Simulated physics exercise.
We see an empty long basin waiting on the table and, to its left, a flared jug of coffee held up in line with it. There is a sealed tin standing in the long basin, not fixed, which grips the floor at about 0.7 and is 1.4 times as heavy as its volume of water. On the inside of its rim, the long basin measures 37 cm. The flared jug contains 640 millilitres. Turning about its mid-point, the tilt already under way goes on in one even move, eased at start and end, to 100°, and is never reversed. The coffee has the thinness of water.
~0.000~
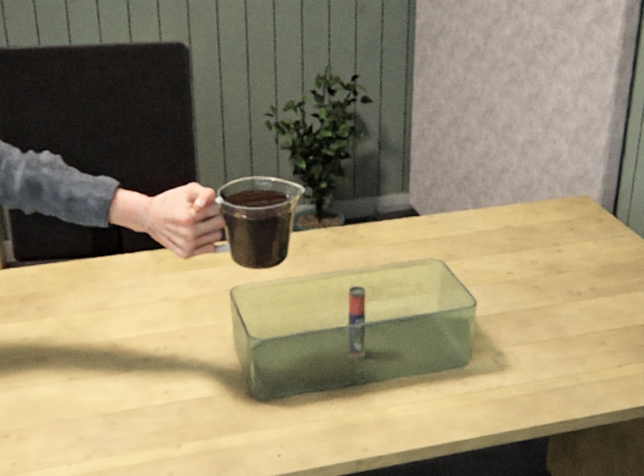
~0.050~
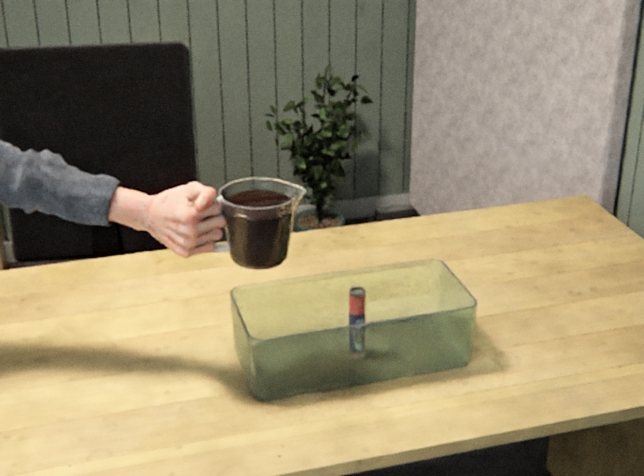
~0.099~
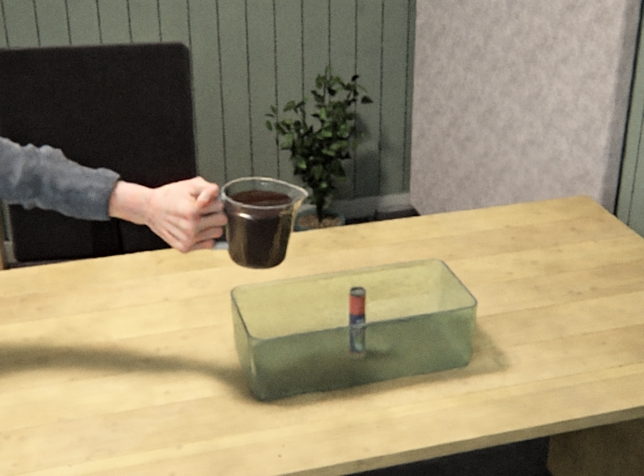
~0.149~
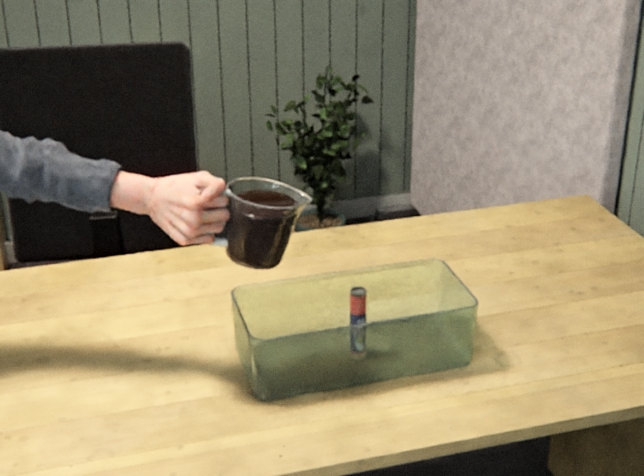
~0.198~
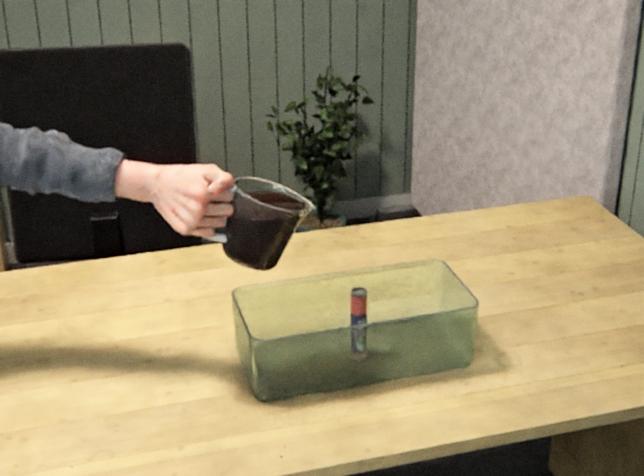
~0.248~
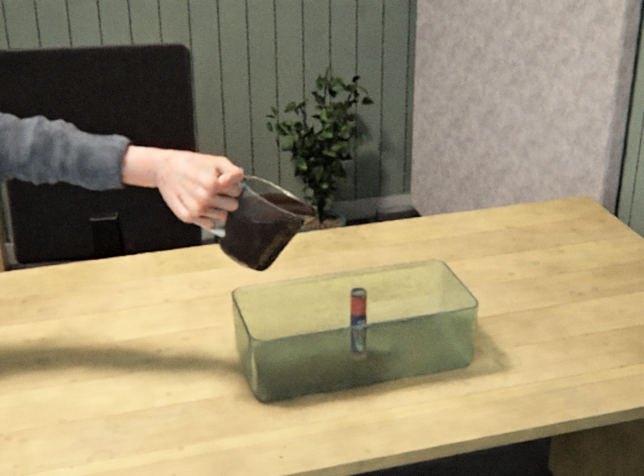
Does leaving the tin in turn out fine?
No.
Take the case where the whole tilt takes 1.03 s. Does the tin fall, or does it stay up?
After the tilt, the tin has tipped over.
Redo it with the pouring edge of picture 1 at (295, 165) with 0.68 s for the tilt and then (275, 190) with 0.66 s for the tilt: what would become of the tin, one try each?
In the first try it comes down; in the second it remains standing.
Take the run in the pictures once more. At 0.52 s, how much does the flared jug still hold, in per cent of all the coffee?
Roughly 50 per cent.
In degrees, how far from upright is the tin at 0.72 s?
It sits at roughly 30°.
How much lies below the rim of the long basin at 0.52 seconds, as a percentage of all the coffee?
I'd put it near 20 percent.
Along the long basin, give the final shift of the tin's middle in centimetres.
8.5 cm.
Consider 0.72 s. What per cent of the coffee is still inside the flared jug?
10 per cent or so.
Then, 0.52 s in, the tilt is 90° and 49 per cent is still to pour; the tin stands where it began.
Then, 0.72 s in, the tilt is 100° and 11 per cent is still to pour; the tin leans 31°.
Then, 0.93 s in, the tilt is 100° and 1 per cent is still to pour; the tin lies on its side.
Then, 1.16 s in, the tilt is 100° and 0 per cent is still to pour; the tin lies on its side.
Finally, the tin lies on its side.
